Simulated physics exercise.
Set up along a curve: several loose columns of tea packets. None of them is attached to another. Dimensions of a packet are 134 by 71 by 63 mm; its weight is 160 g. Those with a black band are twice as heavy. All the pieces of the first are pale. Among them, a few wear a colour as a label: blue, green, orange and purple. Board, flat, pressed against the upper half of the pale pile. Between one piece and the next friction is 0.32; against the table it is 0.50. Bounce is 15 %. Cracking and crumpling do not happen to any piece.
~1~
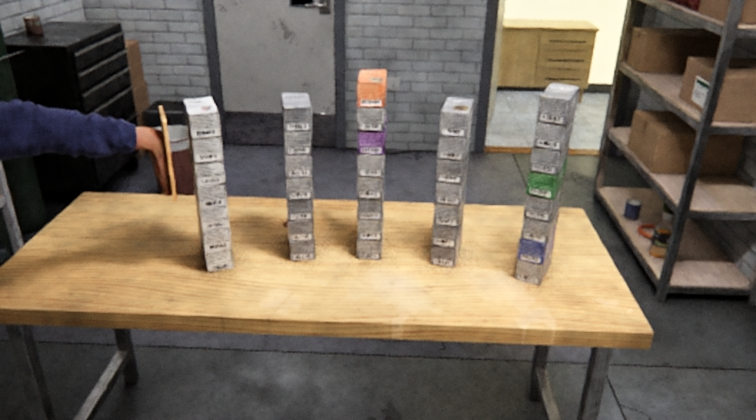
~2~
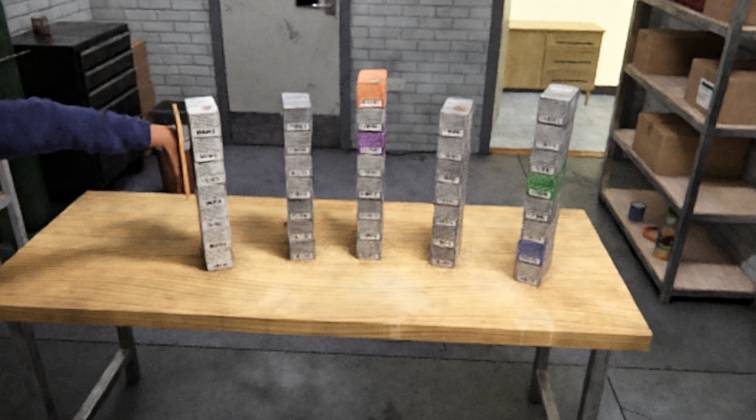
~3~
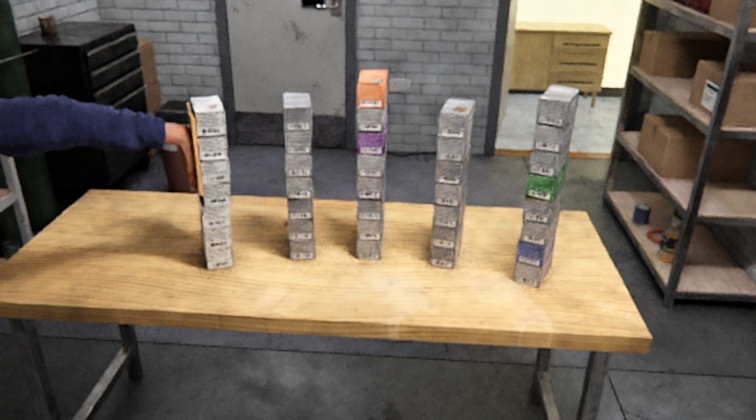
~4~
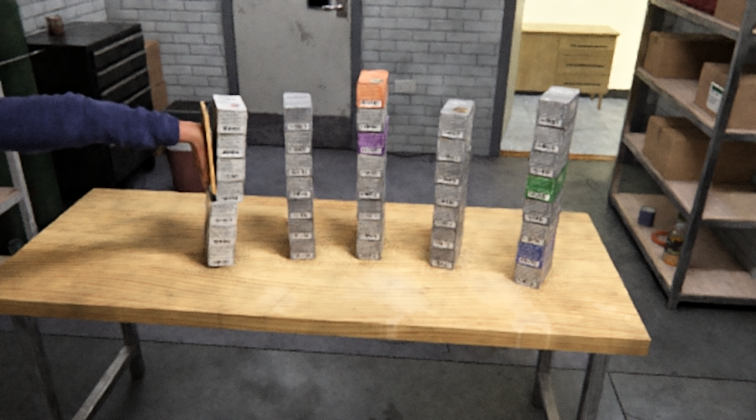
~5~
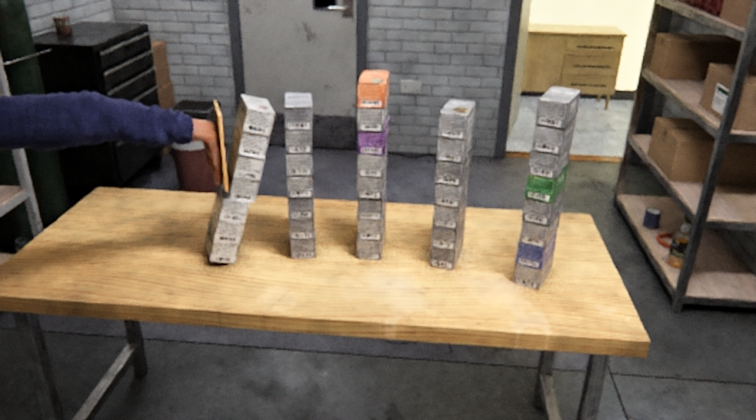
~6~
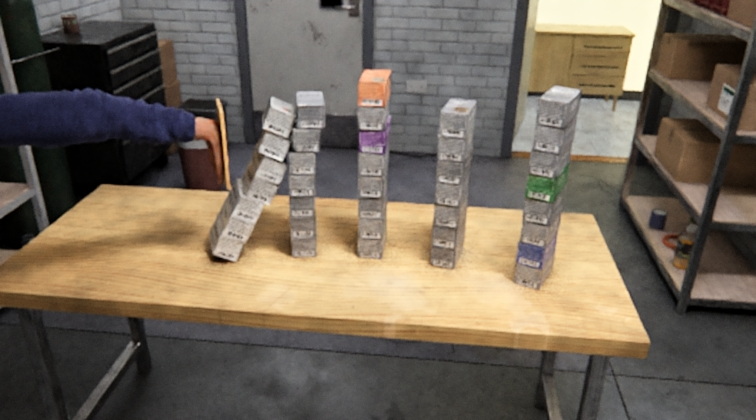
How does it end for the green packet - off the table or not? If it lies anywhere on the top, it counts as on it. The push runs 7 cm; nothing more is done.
It ends off the table.
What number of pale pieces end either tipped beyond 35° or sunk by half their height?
7.
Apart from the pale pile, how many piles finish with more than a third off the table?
By my count, 2.
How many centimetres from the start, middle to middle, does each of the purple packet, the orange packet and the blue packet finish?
So purple shifts 72 cm, orange shifts 166 cm and blue shifts 16 cm.
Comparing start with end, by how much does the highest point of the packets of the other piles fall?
About 36 cm.
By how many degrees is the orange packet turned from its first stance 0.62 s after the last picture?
Some 20°.
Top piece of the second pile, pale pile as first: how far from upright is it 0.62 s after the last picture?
Its lean is roughly 40 degrees.
Then, 0.62 s after the last picture, 7 of the pale pile down; none of the 30 other packets off the table, 20 disturbed; green packet unmoved; orange packet leaning 21°, 39 mm lower.
Then, 1.26 s after the last picture, 7 of the pale pile down; none of the 30 other packets off the table, 30 disturbed; green packet leaning 74°, 29 cm lower; blue packet leaning 69°, 50 mm lower.
By the end, 7 of the pale pile down; 10 of the 30 other packets off the table; green packet upside down; purple packet upside down; orange packet on its side. As the last picture would show them, middles, purple packet near (598, 238).
